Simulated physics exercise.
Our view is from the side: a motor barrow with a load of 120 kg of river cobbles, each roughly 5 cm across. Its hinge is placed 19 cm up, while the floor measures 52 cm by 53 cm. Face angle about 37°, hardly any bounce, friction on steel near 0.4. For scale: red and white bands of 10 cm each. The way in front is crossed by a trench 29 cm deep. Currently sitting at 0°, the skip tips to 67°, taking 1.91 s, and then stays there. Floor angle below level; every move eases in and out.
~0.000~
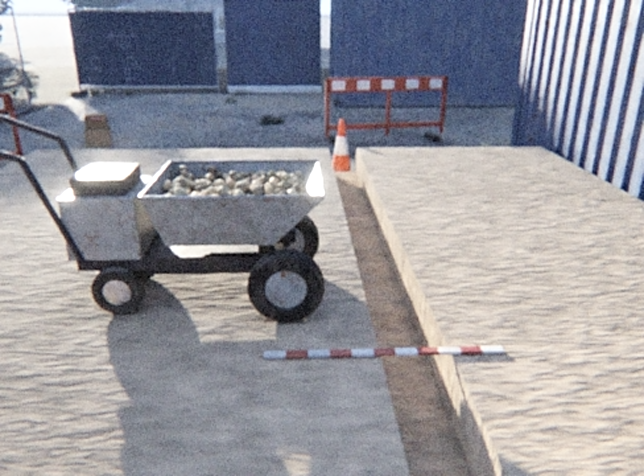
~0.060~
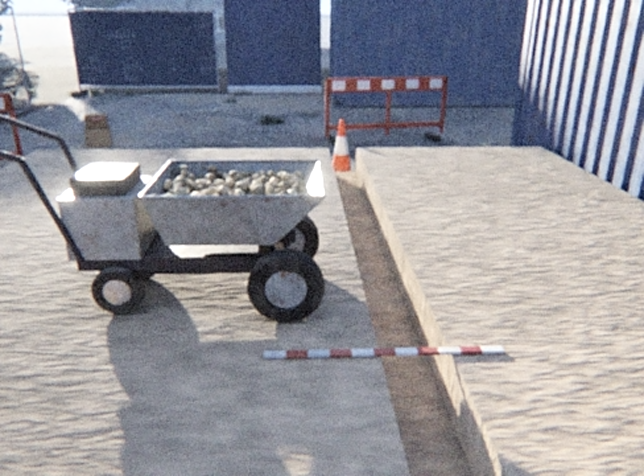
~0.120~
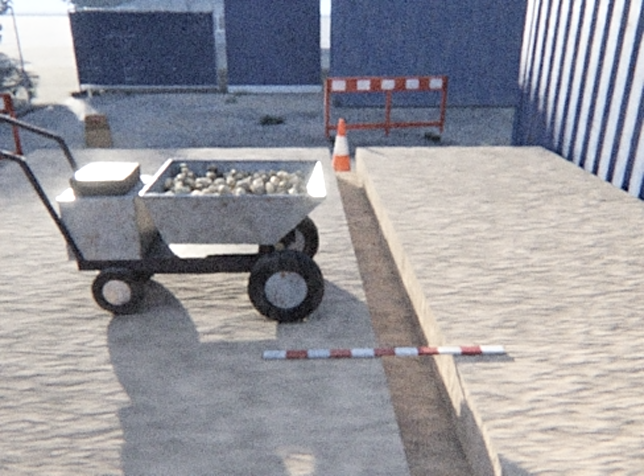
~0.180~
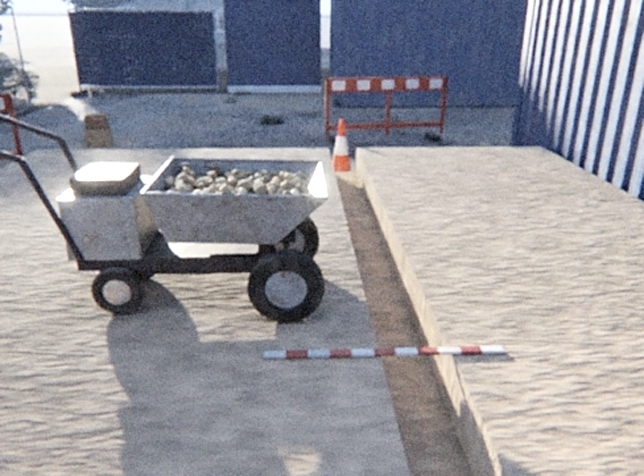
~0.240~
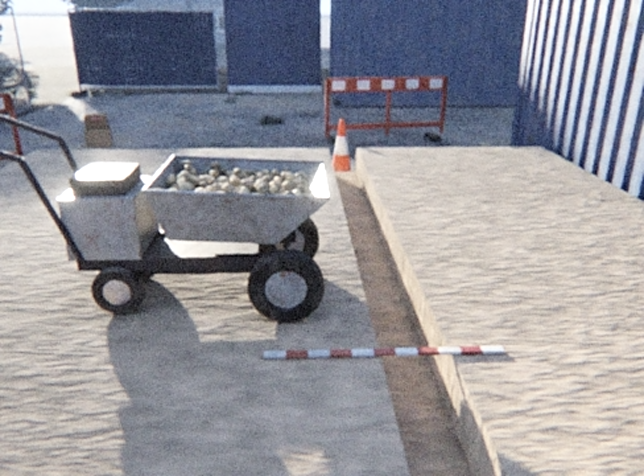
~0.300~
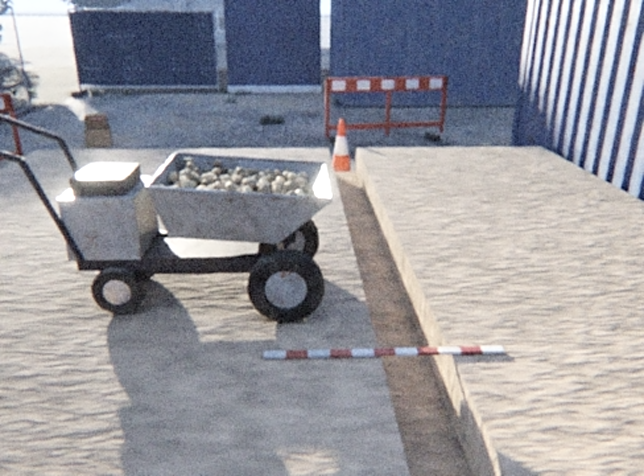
In a sunlit yard with blue fencing, a motor barrow loaded with rounded stones stood beside a narrow trench, and after a still moment its skip began tilting very slightly to the right.
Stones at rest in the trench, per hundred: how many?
Approx. 76 %.
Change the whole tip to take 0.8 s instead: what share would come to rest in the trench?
60 per cent.
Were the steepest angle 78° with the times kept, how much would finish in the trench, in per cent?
Close to 80 per cent then.
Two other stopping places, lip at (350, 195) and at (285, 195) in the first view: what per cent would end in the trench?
That gives roughly 40 per cent and roughly 100 per cent.
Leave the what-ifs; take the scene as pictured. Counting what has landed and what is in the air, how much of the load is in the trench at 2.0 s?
Approx. 45 % of the load.
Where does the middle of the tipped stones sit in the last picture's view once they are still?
Roughly (405, 318), I'd say.
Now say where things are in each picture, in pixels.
The skip is at 0°, its lip at (324, 197); the top of the load is at (225, 176), in the first picture.
Lip at (325, 197), floor tilted 0°, highest stones at (225, 175); the stones move at 0.1 m/s on average, in the second picture.
Lip at (326, 197), floor tilted 1°, highest stones at (217, 175); the stones move at 0.1 m/s on average, in the third picture.
The skip is at 2°, its lip at (327, 198); the top of the load is at (218, 174); the stones move at 0.1 m/s on average, in the fourth picture.
Lip at (329, 199), floor tilted 3°, highest stones at (202, 173); the stones move at 0.2 m/s on average, in the fifth picture.
The skip is at 4°, its lip at (332, 200); the top of the load is at (204, 171); the stones move at 0.2 m/s on average, in the sixth picture.
After 1.4 s the floor is at 56°; 99 % in the skip, 1 % in the trench; the foremost stones are at (384, 242).
After 2.0 s the floor is at 67°; 40 % in the skip, 43 % in the trench, 17 % past the trench; the foremost stones are at (482, 280).
After 2.4 s the floor is at 67°; 15 % in the skip, 61 % in the trench, 24 % past the trench; the foremost stones are at (527, 278).
After 4.3 s the floor is at 67°; 0 % in the skip, 76 % in the trench, 24 % past the trench; the foremost stones are at (542, 277).
